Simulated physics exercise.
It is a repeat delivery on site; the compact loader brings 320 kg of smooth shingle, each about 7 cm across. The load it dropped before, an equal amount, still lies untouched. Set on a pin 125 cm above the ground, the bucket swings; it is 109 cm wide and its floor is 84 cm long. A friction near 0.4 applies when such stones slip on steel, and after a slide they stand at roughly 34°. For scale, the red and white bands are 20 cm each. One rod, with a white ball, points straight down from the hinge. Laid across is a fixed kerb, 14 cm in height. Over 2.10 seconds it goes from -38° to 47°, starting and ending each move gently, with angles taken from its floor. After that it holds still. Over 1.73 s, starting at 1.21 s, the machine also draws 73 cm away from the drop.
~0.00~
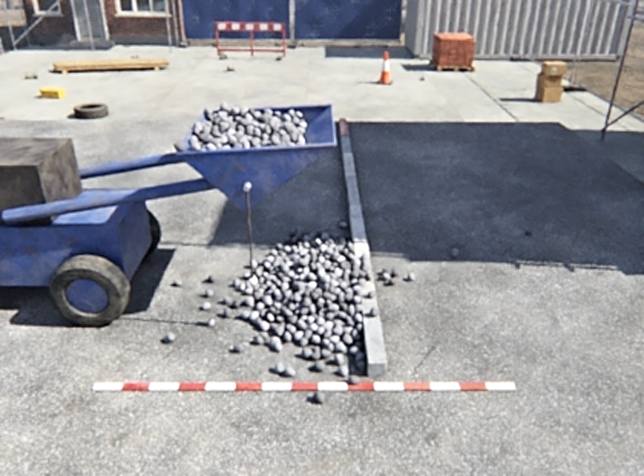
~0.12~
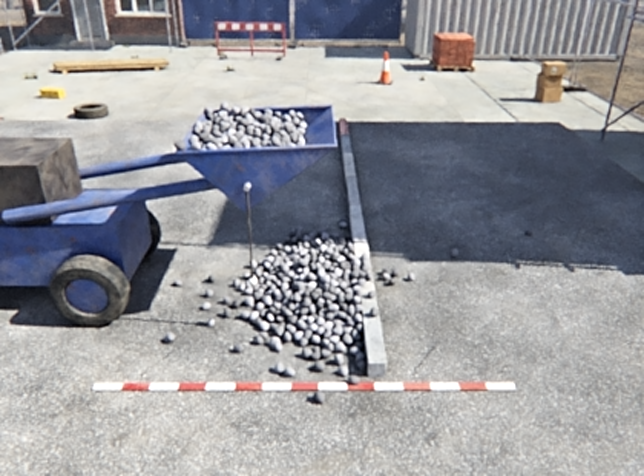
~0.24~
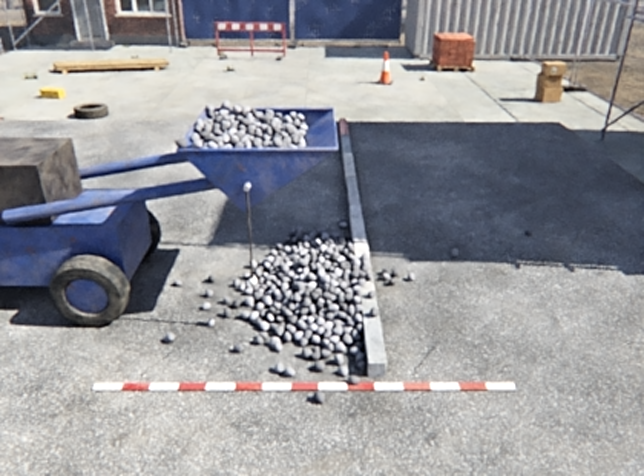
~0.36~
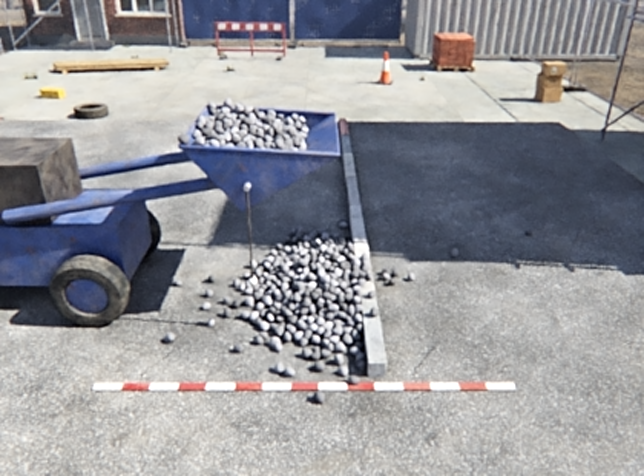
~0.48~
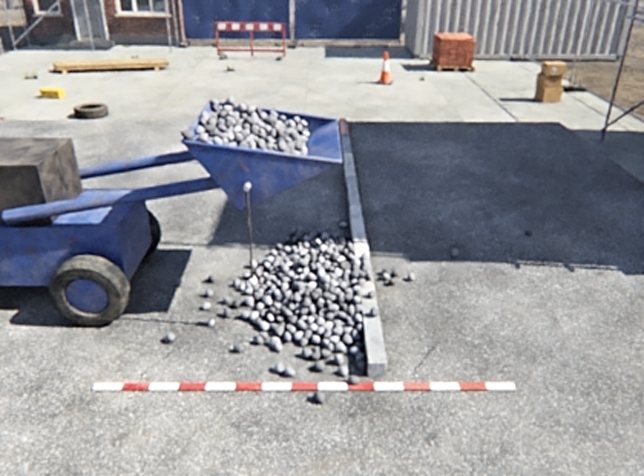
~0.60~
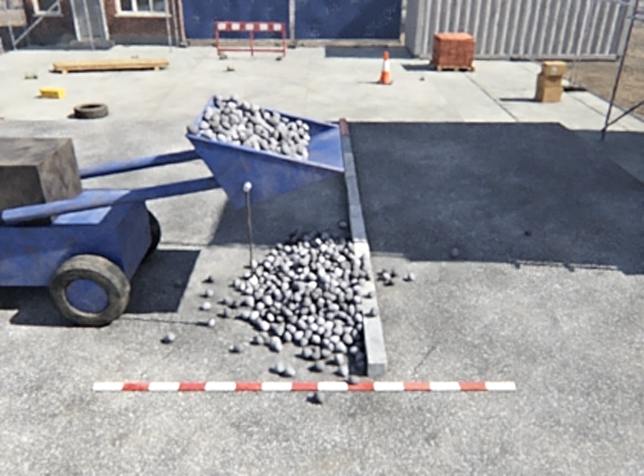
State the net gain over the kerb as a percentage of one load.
16 %.
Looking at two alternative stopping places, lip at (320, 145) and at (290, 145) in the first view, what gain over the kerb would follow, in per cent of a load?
10 % and 0 %.
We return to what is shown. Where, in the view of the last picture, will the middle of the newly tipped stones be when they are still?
They settle centred around (327, 273).
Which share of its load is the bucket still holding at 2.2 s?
About 0 percent.
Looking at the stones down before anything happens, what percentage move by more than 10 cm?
Close to 15 per cent.
After 1.6 s the floor is at 34°; in per cent of one load, 73 in the bucket, 125 on this side of the kerb, 1 over the kerb; the foremost stones are at (418, 267).
After 2.2 s the floor is at 47°; in per cent of one load, 0 in the bucket, 185 on this side of the kerb, 15 over the kerb; the foremost stones are at (455, 260).
After 3.4 s the floor is at 47°; in per cent of one load, 0 in the bucket, 182 on this side of the kerb, 17 over the kerb; the foremost stones are at (503, 277).
After 5.9 s the floor is at 47°; in per cent of one load, 0 in the bucket, 182 on this side of the kerb, 17 over the kerb; the foremost stones are at (503, 277). Net gain over the kerb, 16.
